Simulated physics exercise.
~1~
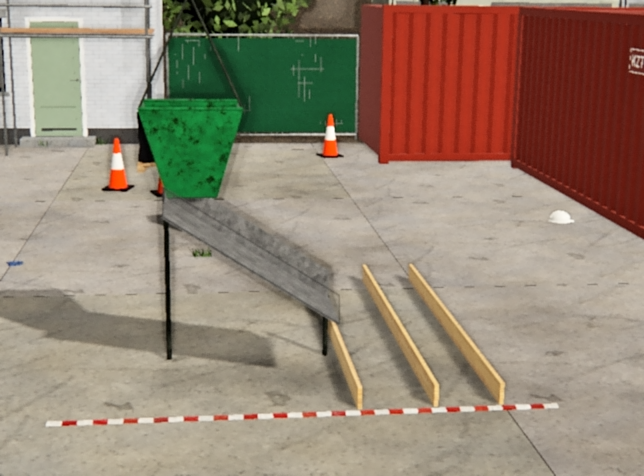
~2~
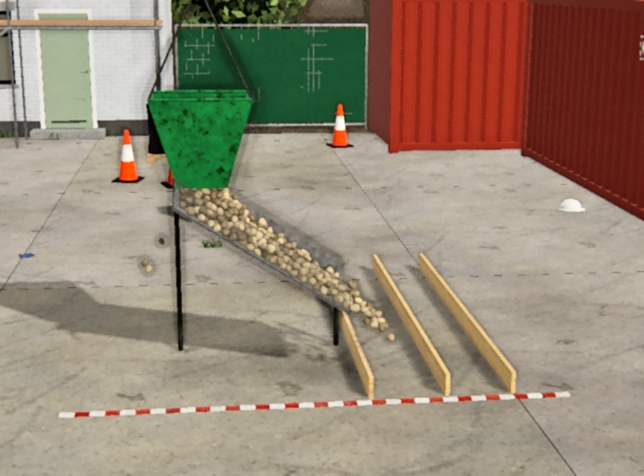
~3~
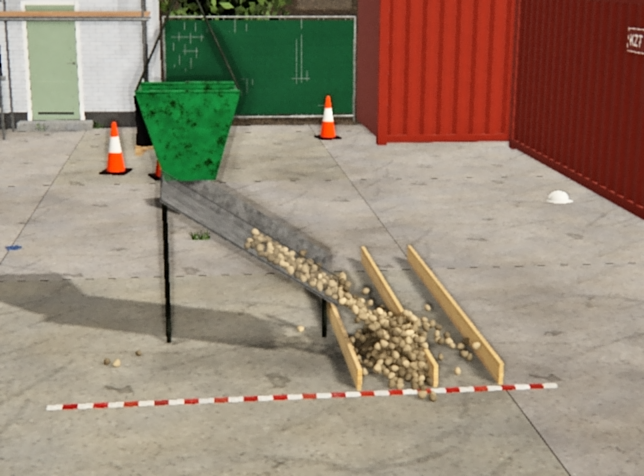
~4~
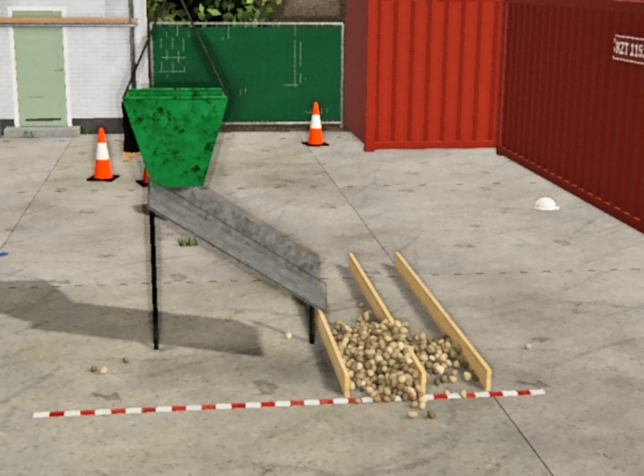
A green skip drops round stones down a steel slide, and most settle in the left bay.
